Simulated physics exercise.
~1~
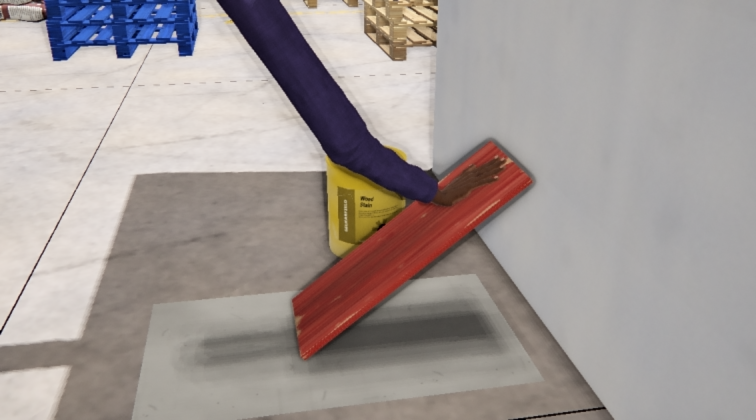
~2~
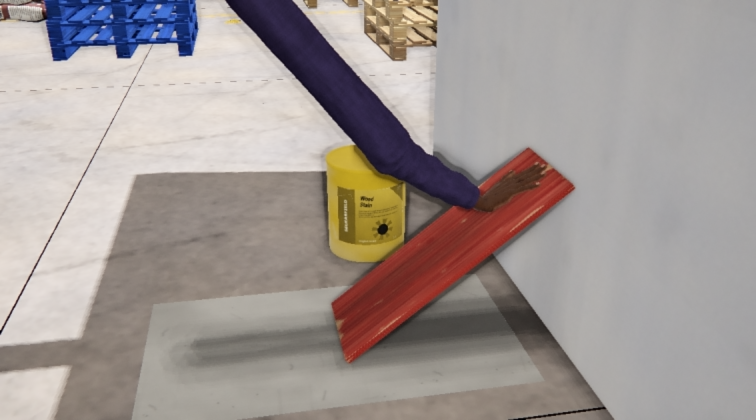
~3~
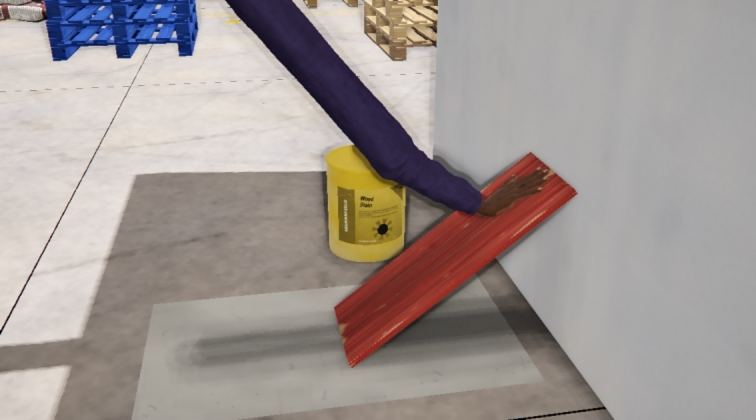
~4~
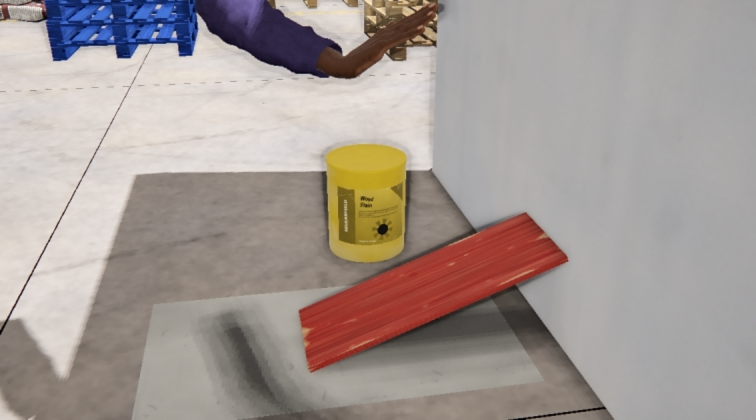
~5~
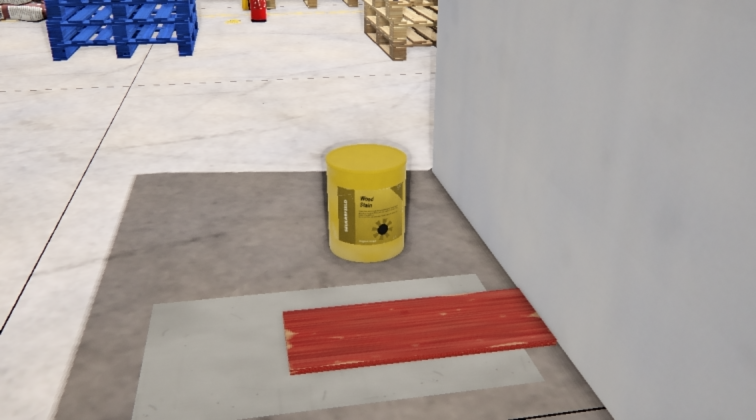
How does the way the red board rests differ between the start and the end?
At the start the red board is tilted up at a slant with a hand on it. By the end it is lying down on the floor.
